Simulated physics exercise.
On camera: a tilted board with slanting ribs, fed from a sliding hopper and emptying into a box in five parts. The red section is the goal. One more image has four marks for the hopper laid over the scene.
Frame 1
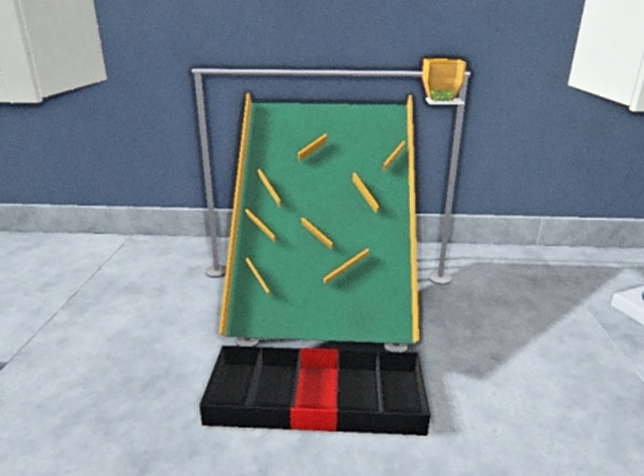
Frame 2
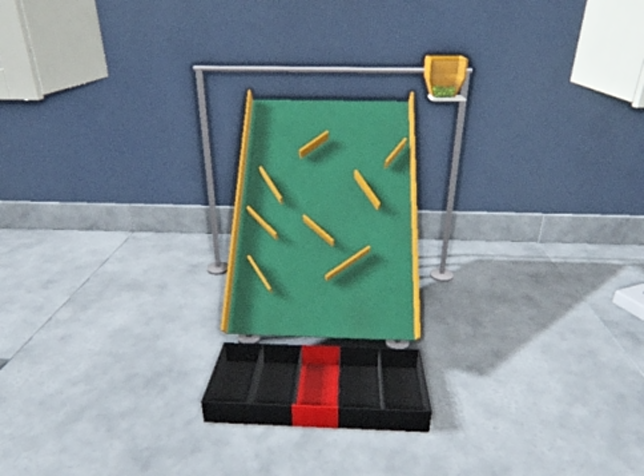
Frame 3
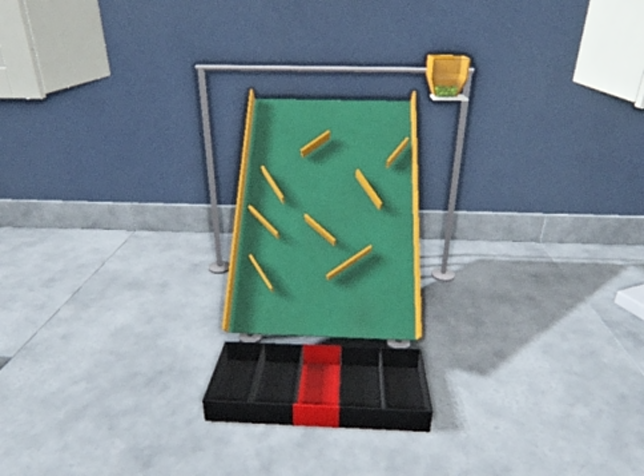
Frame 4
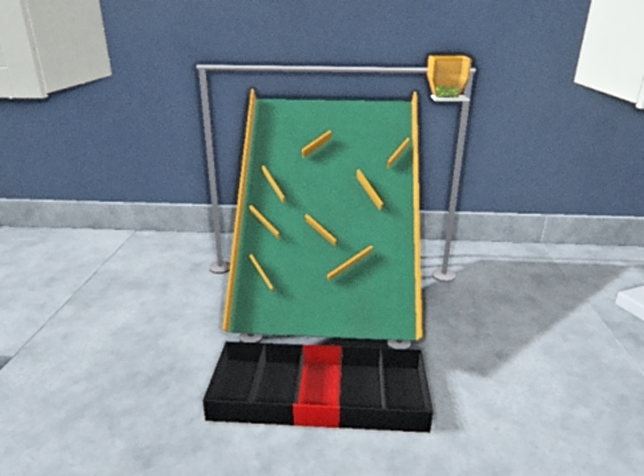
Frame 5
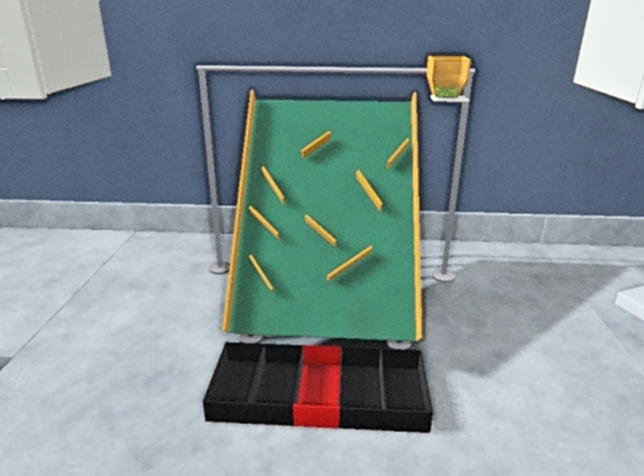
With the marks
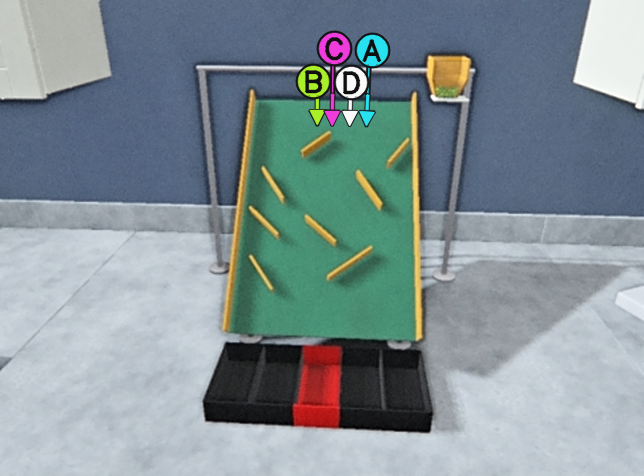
A tilted green board with slanting yellow ribs stood above a black box with a red middle section, while a small orange hopper sat at the rail's right end; nothing moved except a very slight shift in the view.
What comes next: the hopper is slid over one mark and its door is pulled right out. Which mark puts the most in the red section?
Go for B.
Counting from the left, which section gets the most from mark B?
It is the third one.
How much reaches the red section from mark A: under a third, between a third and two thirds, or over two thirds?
Under a third.
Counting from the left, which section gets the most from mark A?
The fifth.
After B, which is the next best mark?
Here it is mark C.
On the marked copy, mark A meets the board at (366, 120); mark B meets the board at (317, 119); mark C meets the board at (332, 120); mark D meets the board at (349, 120).
If A is chosen, a stray few in the red section, nearly all in other sections.
If B is chosen, about two thirds in the red section, about a quarter in other sections, a stray few outside the box.
If C is chosen, about half in the red section, about half in other sections.
If D is chosen, a small part in the red section, nearly all in other sections.
